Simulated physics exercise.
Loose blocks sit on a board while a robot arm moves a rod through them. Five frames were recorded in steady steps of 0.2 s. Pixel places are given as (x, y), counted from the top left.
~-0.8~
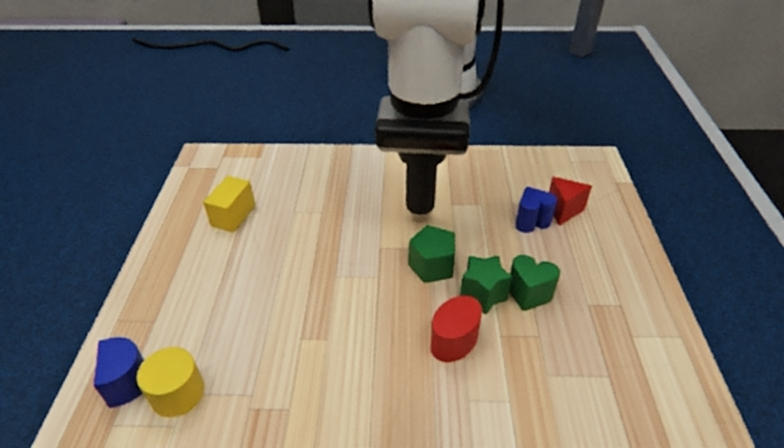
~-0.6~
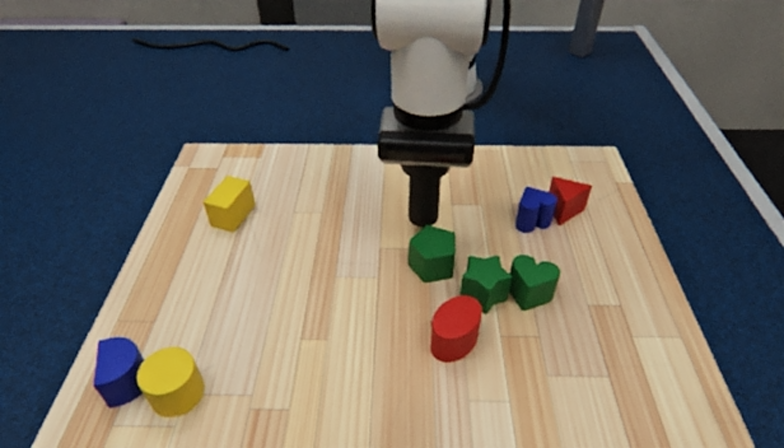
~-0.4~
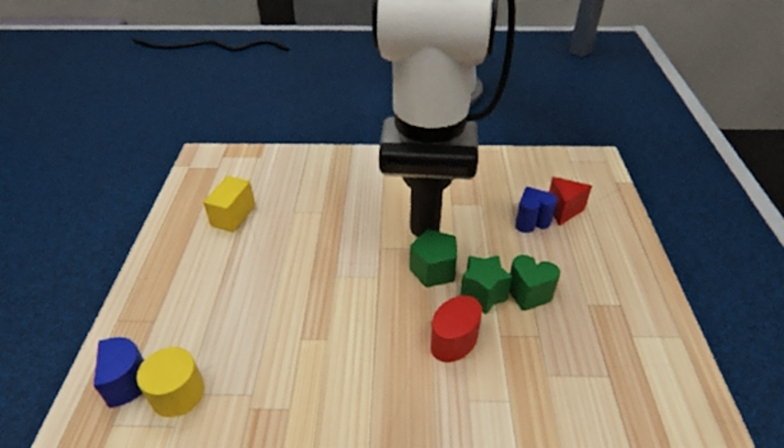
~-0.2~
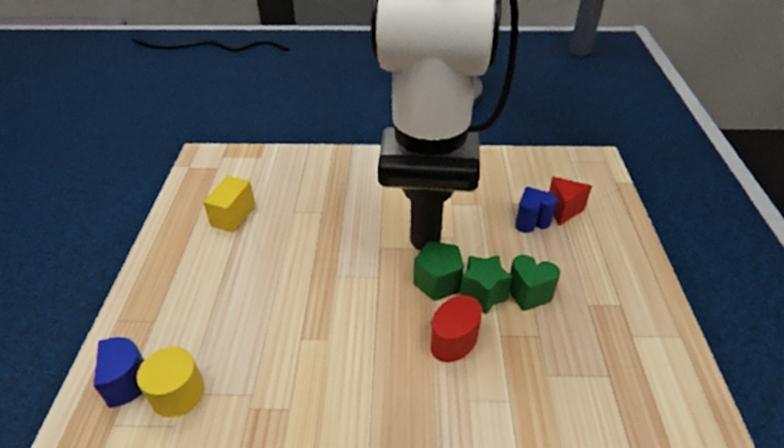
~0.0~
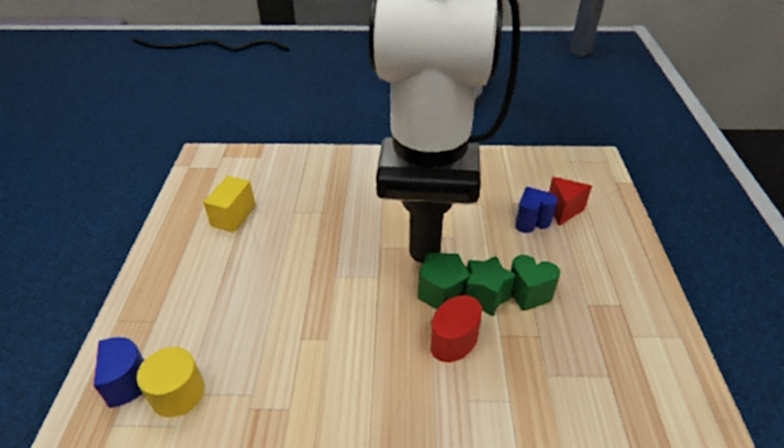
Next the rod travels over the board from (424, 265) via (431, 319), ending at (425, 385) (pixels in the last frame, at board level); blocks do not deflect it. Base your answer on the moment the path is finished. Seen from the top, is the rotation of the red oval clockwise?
I believe so.
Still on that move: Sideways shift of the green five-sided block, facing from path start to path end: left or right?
Left.
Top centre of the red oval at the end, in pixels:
(501, 368)
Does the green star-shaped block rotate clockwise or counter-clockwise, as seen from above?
Anticlockwise.
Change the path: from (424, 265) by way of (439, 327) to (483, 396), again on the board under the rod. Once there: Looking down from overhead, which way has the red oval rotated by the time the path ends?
Prediction: Clockwise.
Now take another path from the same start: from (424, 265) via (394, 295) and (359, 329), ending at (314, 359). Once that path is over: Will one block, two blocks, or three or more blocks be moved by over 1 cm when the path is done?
1.
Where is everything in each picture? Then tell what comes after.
The first picture shows rod tip at (420, 207); block tops, green five-sided block at (434, 241); red oval at (457, 316); green star-shaped block at (486, 270).
The second picture shows rod at (423, 218); blocks unchanged.
The third picture shows rod at (425, 230); green five-sided block at (436, 245).
The fourth picture shows rod at (425, 242); green five-sided block at (440, 257).
The fifth picture shows rod at (425, 253); green five-sided block at (444, 268); red oval at (457, 316); green star-shaped block at (489, 272).
What follows on the original path. One third of the way, rod at (429, 289); green five-sided block at (461, 299), turned 35° anticlockwise; red oval at (470, 336), turned 40° clockwise; green star-shaped block at (498, 280), turned 40° anticlockwise.
Two thirds of the way, rod at (432, 329); green five-sided block at (476, 323), turned 80° anticlockwise; red oval at (499, 367), turned 55° clockwise; green star-shaped block at (498, 280), turned 45° anticlockwise.
At the end, rod at (426, 374); green five-sided block at (477, 324), turned 80° anticlockwise; red oval at (501, 368), turned 60° clockwise; green star-shaped block at (498, 280), turned 45° anticlockwise.
